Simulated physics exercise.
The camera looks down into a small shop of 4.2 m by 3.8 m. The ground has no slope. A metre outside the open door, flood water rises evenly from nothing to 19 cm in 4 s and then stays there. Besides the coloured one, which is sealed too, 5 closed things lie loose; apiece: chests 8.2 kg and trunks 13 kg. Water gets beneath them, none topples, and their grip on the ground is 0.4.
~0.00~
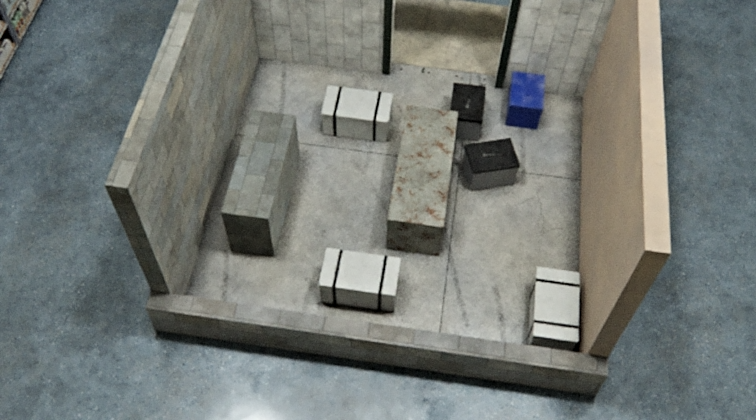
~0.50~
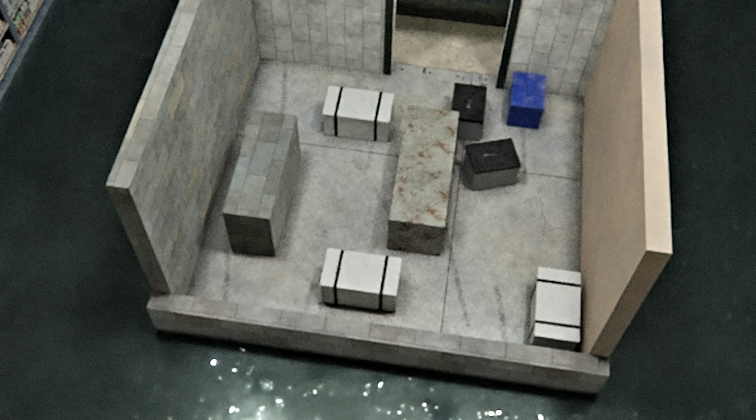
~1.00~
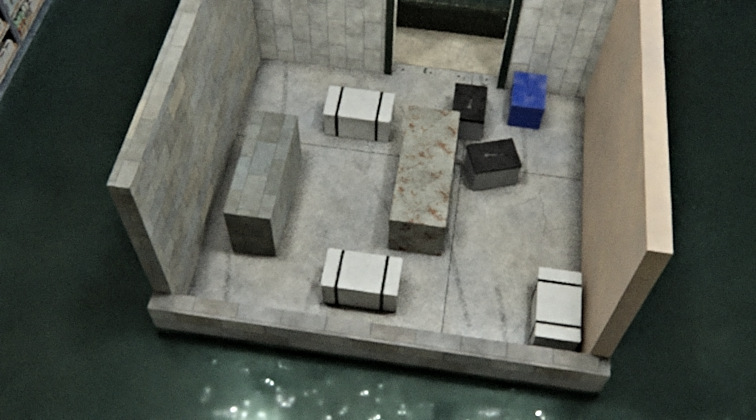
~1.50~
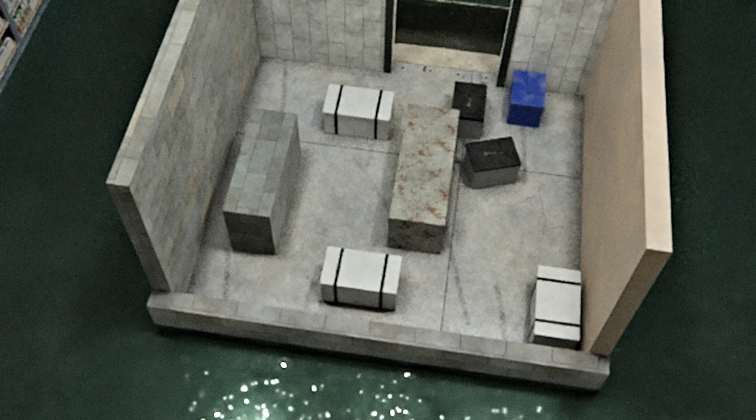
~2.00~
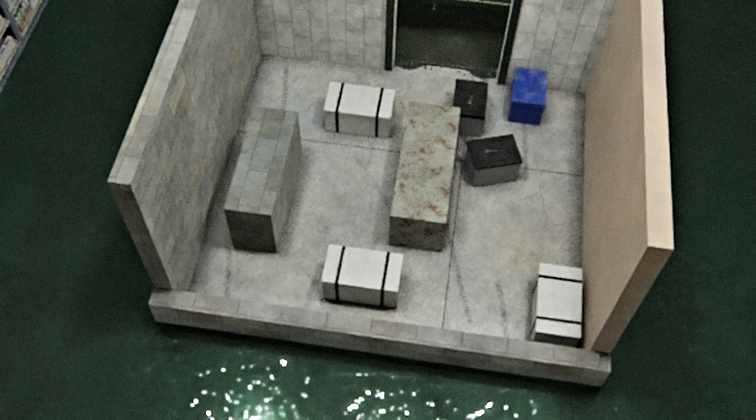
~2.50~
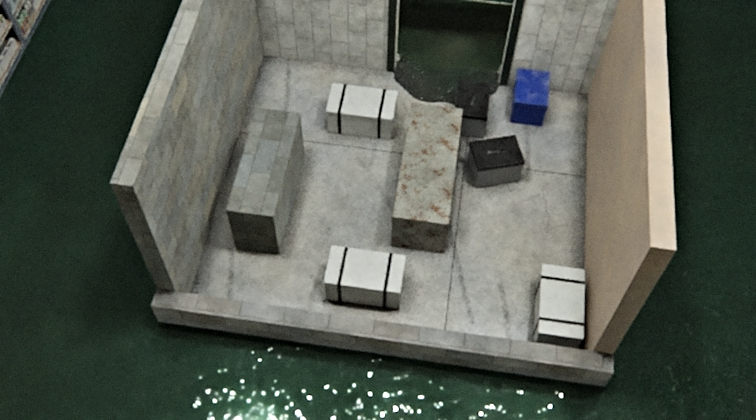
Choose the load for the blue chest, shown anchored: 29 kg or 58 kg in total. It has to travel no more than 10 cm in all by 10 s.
For it, the smaller load will do.
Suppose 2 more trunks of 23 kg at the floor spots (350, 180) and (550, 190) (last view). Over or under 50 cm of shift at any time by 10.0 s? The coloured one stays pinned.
In turn: Under, past it.
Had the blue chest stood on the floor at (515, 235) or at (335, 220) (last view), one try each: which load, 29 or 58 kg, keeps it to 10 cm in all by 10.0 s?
In turn: The smaller is enough; either load holds.
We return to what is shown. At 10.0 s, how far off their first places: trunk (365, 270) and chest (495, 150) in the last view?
In turn: 50 cm, 200 cm.
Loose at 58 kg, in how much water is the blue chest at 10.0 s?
Roughly 7 cm.
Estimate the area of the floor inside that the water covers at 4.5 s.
Some 4.5 m2.
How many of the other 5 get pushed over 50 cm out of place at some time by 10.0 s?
4 of them.
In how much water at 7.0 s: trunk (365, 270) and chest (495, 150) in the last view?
About 2 and 4 cm.
After 3.5 s the blue chest would be 0 cm from its start with 29 kg and 0 cm from its start with 58 kg; 1 cm of water round it then.
After 4.5 s the blue chest would be 0 cm from its start with 29 kg and 0 cm from its start with 58 kg; 2 cm of water round it then.
After 7.0 s the blue chest would be 0 cm from its start with 29 kg and 0 cm from its start with 58 kg; 4 cm of water round it then.
After 10.0 s the blue chest would be 0 cm from its start with 29 kg and 0 cm from its start with 58 kg; 7 cm of water round it then.
